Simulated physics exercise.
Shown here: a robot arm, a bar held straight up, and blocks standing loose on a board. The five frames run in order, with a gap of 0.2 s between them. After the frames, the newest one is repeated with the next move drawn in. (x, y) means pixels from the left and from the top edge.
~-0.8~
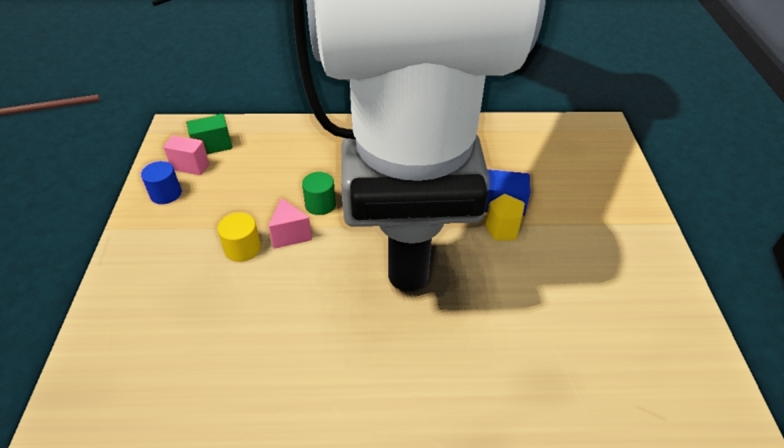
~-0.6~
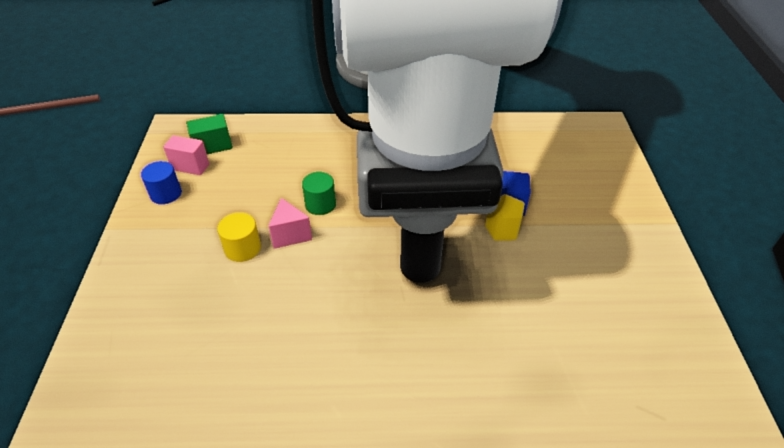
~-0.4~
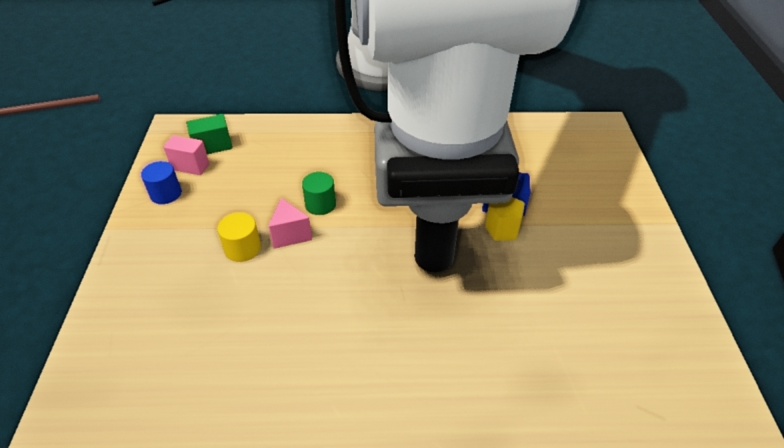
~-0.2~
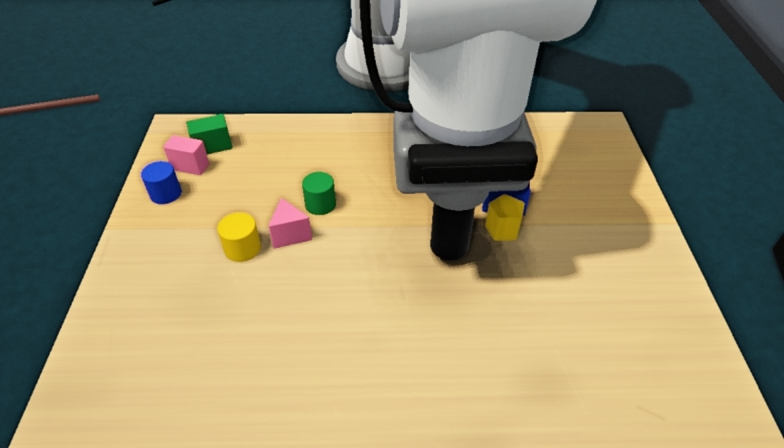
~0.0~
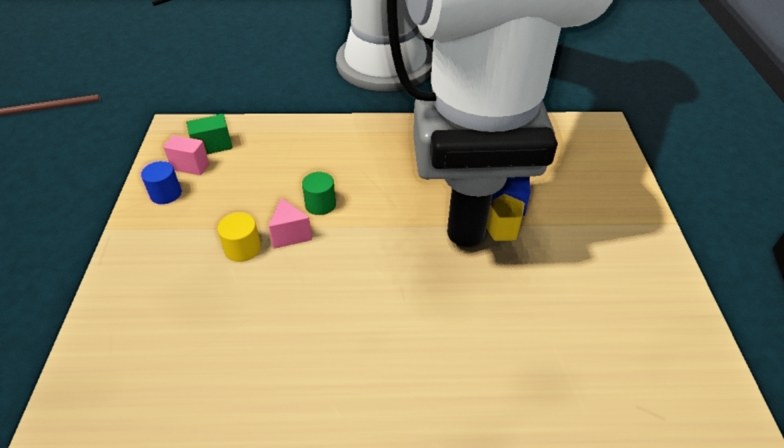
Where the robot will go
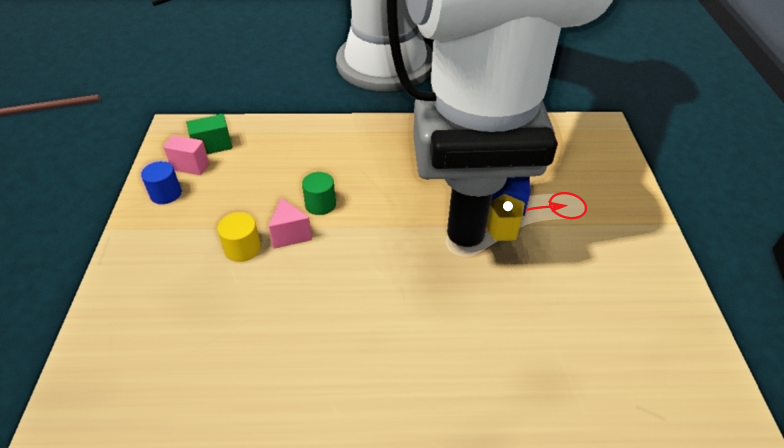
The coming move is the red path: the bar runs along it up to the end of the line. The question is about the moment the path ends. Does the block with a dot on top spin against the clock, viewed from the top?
Final answer: No.
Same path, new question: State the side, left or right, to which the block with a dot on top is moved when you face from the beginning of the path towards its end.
Slides right.
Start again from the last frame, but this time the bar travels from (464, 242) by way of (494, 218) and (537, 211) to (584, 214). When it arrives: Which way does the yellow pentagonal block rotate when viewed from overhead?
Viewed from the top, it goes clockwise.
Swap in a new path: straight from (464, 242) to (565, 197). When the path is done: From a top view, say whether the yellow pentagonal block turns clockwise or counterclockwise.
Its rotation is clockwise.
The line goes from (464, 242) via (511, 215), ending at (568, 205); the dot is on the yellow pentagonal block.
The first path, step by step. One third of the way, bar at (498, 214); yellow pentagonal block at (535, 198), turned 25° clockwise; blue oblong at (511, 176).
Two thirds of the way, bar at (531, 200); yellow pentagonal block at (571, 189), turned 50° clockwise; blue oblong at (520, 165), turned 20° anticlockwise.
At the end, bar at (571, 196); yellow pentagonal block at (613, 189), turned 70° clockwise; blue oblong at (520, 165), turned 20° anticlockwise.
